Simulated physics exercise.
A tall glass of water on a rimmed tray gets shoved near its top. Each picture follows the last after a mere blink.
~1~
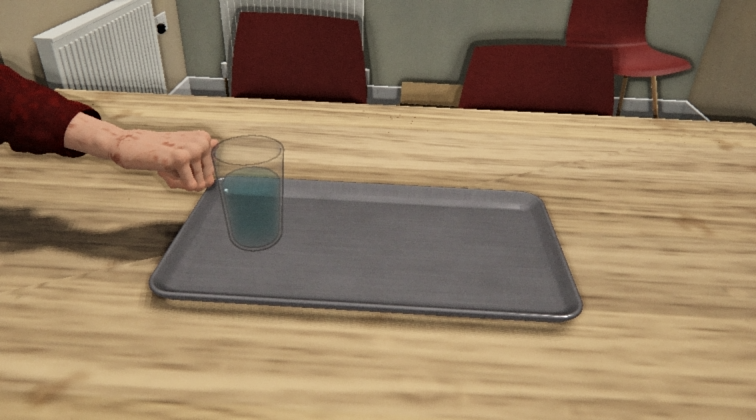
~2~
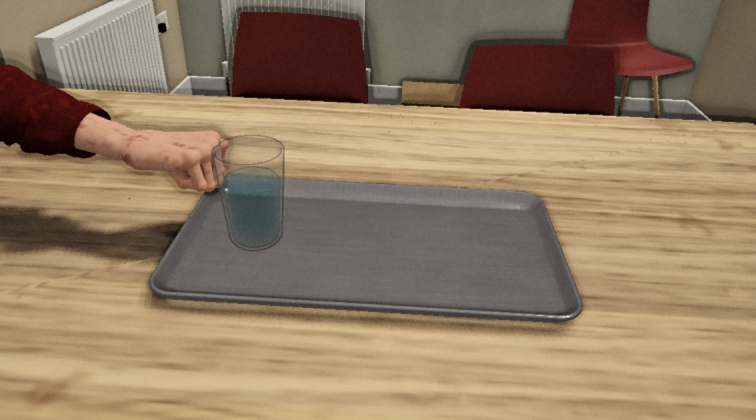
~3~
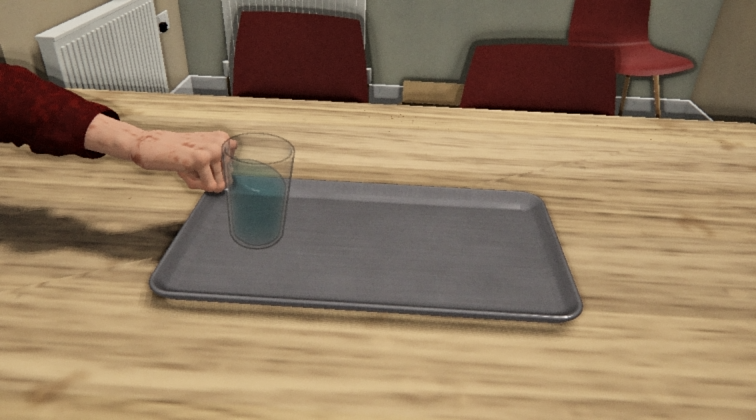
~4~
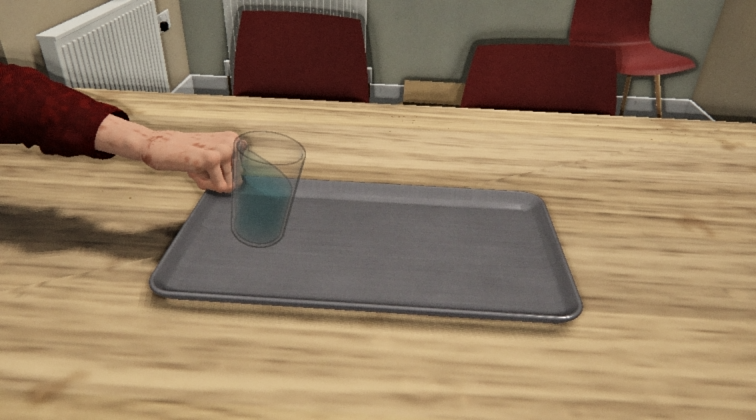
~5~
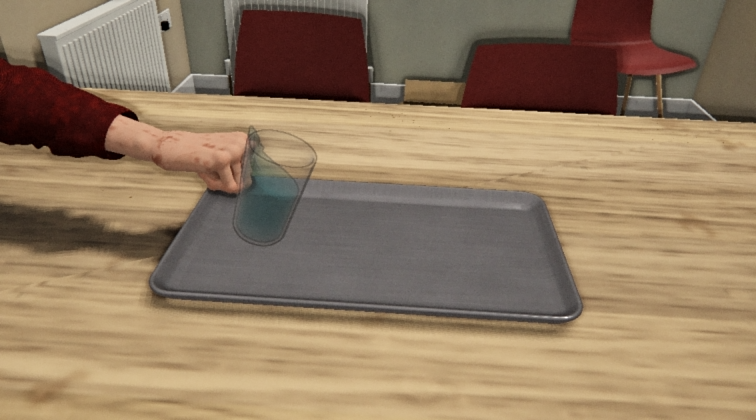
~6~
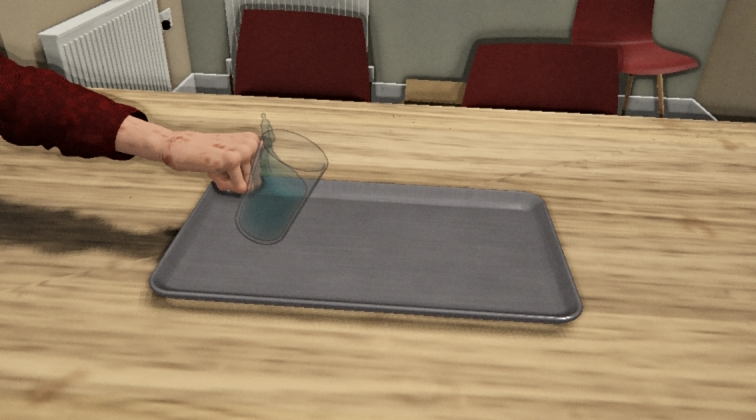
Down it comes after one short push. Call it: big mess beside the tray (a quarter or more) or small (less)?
Big.
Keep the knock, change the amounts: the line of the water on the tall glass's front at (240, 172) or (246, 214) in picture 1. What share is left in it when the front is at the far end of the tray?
First some 50, then 40 per cent.
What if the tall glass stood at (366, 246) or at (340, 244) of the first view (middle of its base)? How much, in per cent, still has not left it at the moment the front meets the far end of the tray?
Try 1: 75 %; try 2: 65 %.
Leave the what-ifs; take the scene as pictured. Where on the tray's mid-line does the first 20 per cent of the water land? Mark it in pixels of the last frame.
I'd put it at roughly (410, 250) on the centre line.
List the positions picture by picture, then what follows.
The first picture shows tilt 0°; right rim (281, 153); surface from (224, 176) to (280, 179); the tray's far rim is at (559, 247); the tray is clear ahead.
The second picture shows tilt 0°; right rim (282, 153); surface from (224, 175) to (280, 179).
The third picture shows tilt 6°; right rim (292, 154); surface from (229, 159) to (282, 179).
The fourth picture shows tilt 12°; right rim (304, 157); surface from (239, 141) to (293, 185).
The fifth picture shows tilt 18°; right rim (315, 161); surface from (246, 167) to (299, 187).
The sixth picture shows tilt 25°; right rim (326, 166); surface from (253, 171) to (309, 187); 1 per cent is over the edge.
A moment on, the tall glass is falling and 99 per cent is in the glass, 0 on the tray and 1 above or beyond its rim.
Next, the tall glass lies on its side and 61 per cent is in the glass, 29 on the tray and 10 above or beyond its rim.
Then the tall glass lies on its side and 30 per cent is in the glass, 58 on the tray and 12 above or beyond its rim.
Later the tall glass lies on its side and 15 per cent is in the glass, 43 on the tray and 42 above or beyond its rim.
Finally, 58 per cent is held by tray and glass, 42 is off the tray.
